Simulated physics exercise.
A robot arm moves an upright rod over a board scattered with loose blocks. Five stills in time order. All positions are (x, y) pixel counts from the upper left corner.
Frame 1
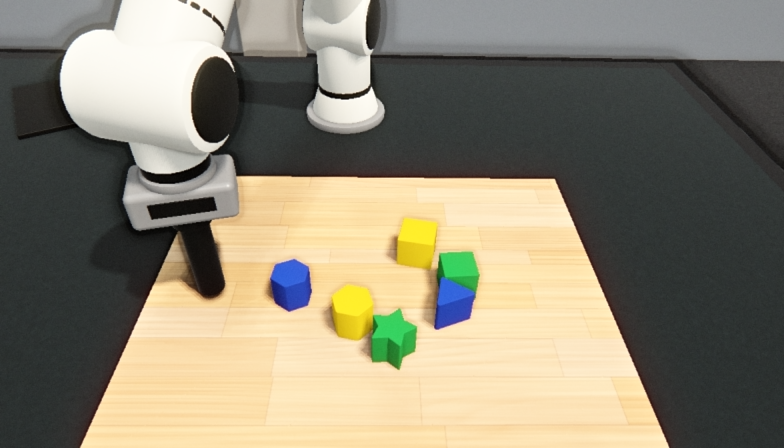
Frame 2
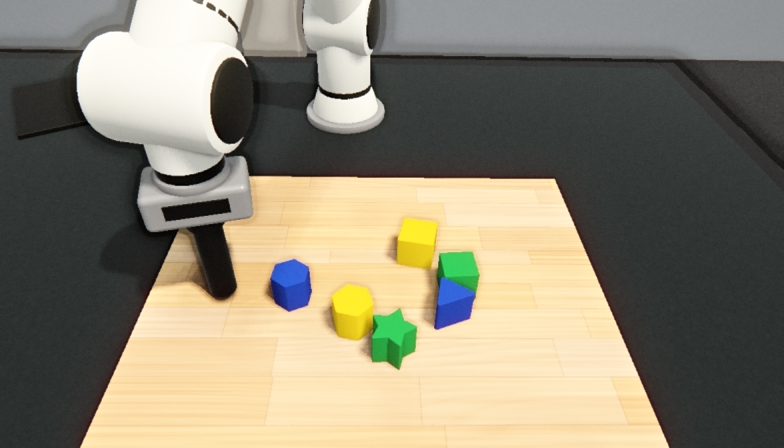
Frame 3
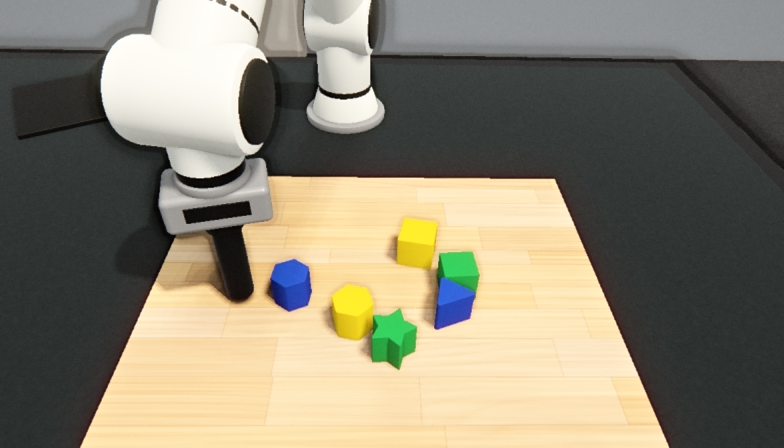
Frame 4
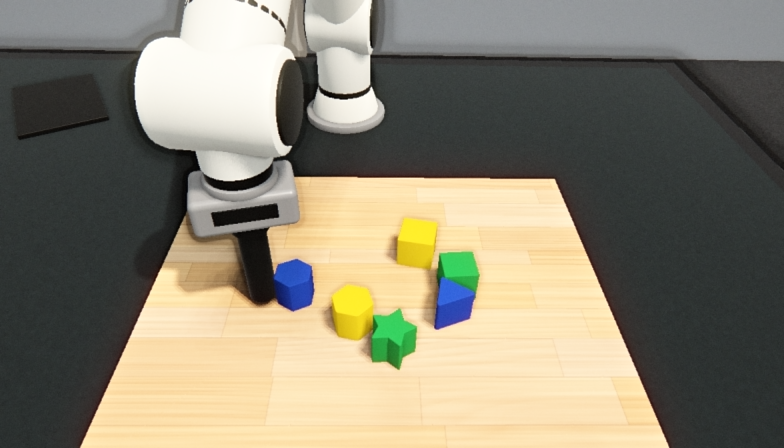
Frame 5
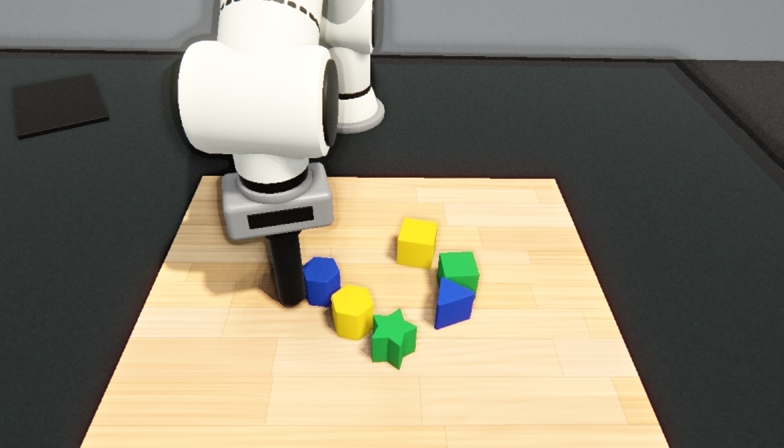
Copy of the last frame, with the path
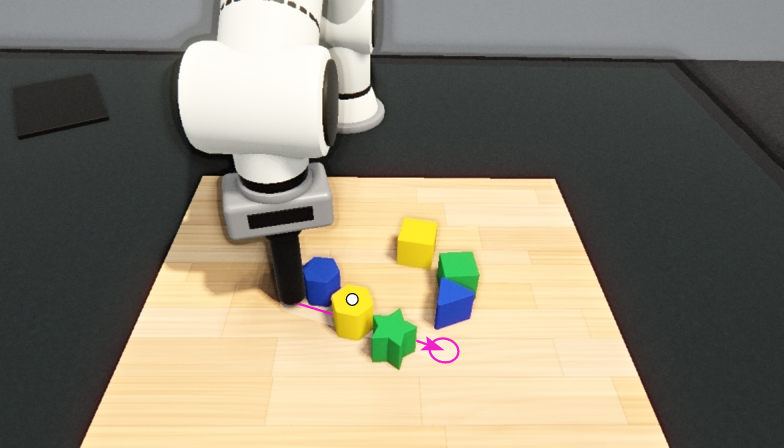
Robot arm sliding a black rod rightward across a wooden board, pushing a blue hexagonal block toward a yellow one.
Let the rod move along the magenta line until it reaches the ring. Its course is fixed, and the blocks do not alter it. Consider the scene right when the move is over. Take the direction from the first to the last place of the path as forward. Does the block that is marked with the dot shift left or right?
Its shift is leftward.
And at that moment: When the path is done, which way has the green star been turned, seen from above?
Clockwise.
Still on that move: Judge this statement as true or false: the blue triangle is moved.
True - the claim holds.
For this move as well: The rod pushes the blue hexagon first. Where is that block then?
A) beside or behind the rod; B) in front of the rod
That would be A.
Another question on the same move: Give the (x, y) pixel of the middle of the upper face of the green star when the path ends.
Close to (446, 359).
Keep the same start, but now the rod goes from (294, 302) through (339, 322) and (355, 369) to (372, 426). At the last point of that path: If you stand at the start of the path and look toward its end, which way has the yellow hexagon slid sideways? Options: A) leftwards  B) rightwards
The correct letter is A.
The line goes from (294, 302) to (444, 350); the dot is on the yellow hexagon.
The first path, step by step. One third of the way, rod (342, 310); blue hexagon (341, 266), turned 45° anticlockwise; yellow hexagon (370, 305); green star (401, 330).
Two thirds of the way, rod (393, 326); blue hexagon (341, 266), turned 45° anticlockwise; yellow hexagon (426, 316), turned 20° anticlockwise; green star (434, 348), turned 80° clockwise.
At the end, rod (445, 343); blue hexagon (341, 266), turned 45° anticlockwise; yellow hexagon (483, 328), turned 45° anticlockwise; green star (446, 359), turned 130° clockwise; blue triangle (461, 290), turned 50° anticlockwise.
